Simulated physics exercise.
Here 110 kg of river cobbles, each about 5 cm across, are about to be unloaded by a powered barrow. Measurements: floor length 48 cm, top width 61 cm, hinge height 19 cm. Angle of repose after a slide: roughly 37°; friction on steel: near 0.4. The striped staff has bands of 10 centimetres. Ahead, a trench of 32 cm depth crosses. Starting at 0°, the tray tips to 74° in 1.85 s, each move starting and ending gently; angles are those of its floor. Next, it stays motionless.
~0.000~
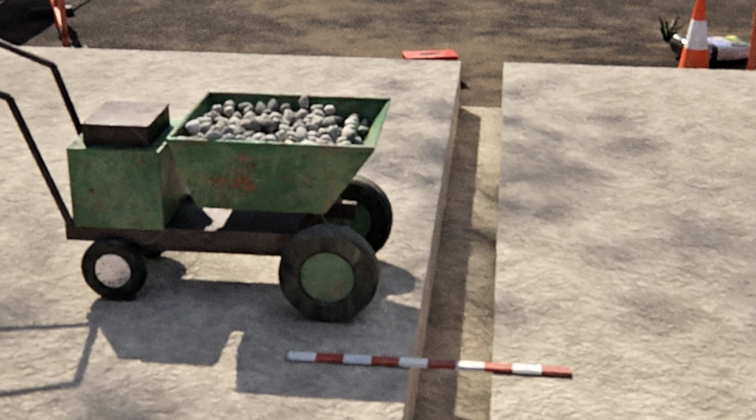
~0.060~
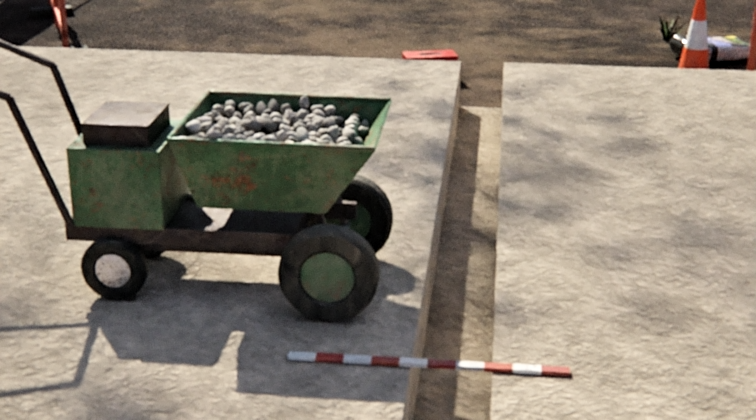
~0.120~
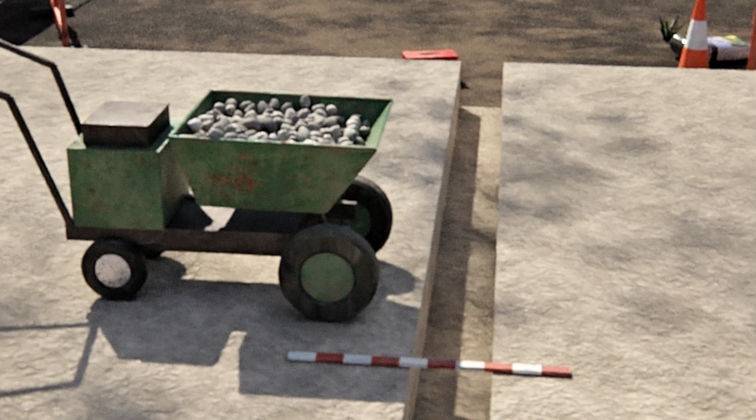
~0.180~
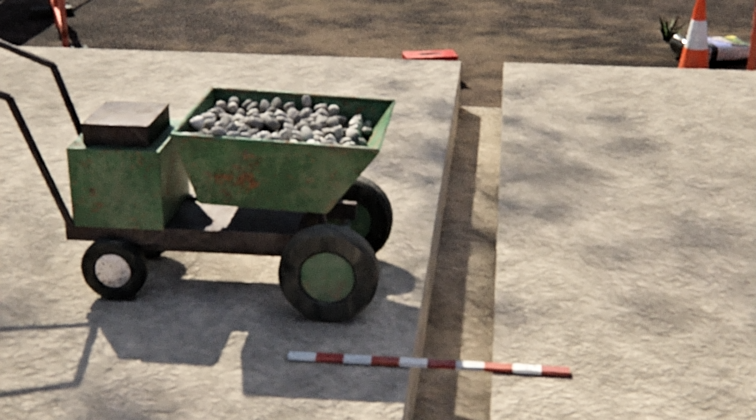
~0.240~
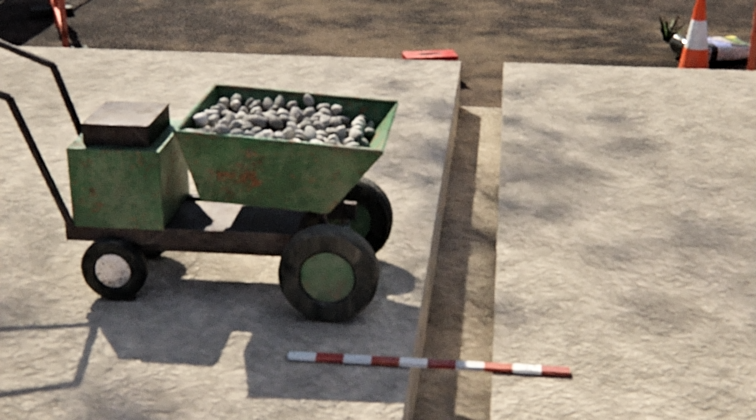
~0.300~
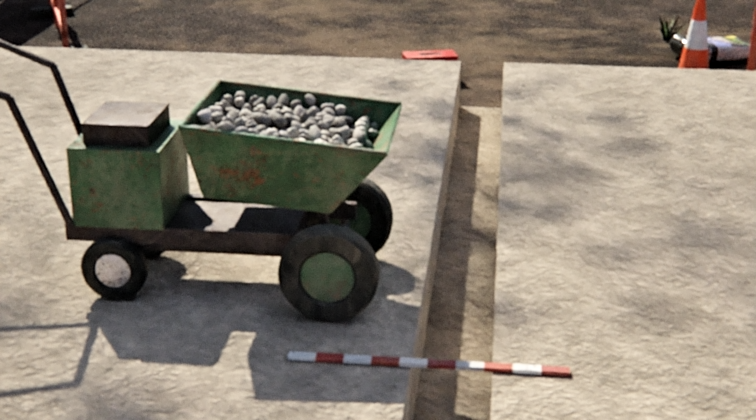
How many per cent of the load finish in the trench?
About 46 per cent.
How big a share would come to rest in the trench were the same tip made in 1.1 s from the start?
That would give about 35 percent.
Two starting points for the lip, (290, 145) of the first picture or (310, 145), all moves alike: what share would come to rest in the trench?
Roughly 95 in a hundred from the first, 100 in a hundred from the second.
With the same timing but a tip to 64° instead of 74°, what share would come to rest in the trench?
About 35 per cent would end up in the trench.
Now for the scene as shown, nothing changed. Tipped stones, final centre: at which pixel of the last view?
I'd point to around (511, 291).
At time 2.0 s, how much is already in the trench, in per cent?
By then, around 10 percent.
After 1.4 s the floor is at 63°; 97 % in the tray, 1 % in the trench, 2 % past the trench; the foremost stones are at (509, 259).
After 2.0 s the floor is at 74°; 45 % in the tray, 11 % in the trench, 45 % past the trench; the foremost stones are at (648, 295).
After 2.3 s the floor is at 74°; 20 % in the tray, 22 % in the trench, 58 % past the trench; the foremost stones are at (703, 298).
After 4.2 s the floor is at 74°; 0 % in the tray, 46 % in the trench, 54 % past the trench; the foremost stones are at (713, 295).
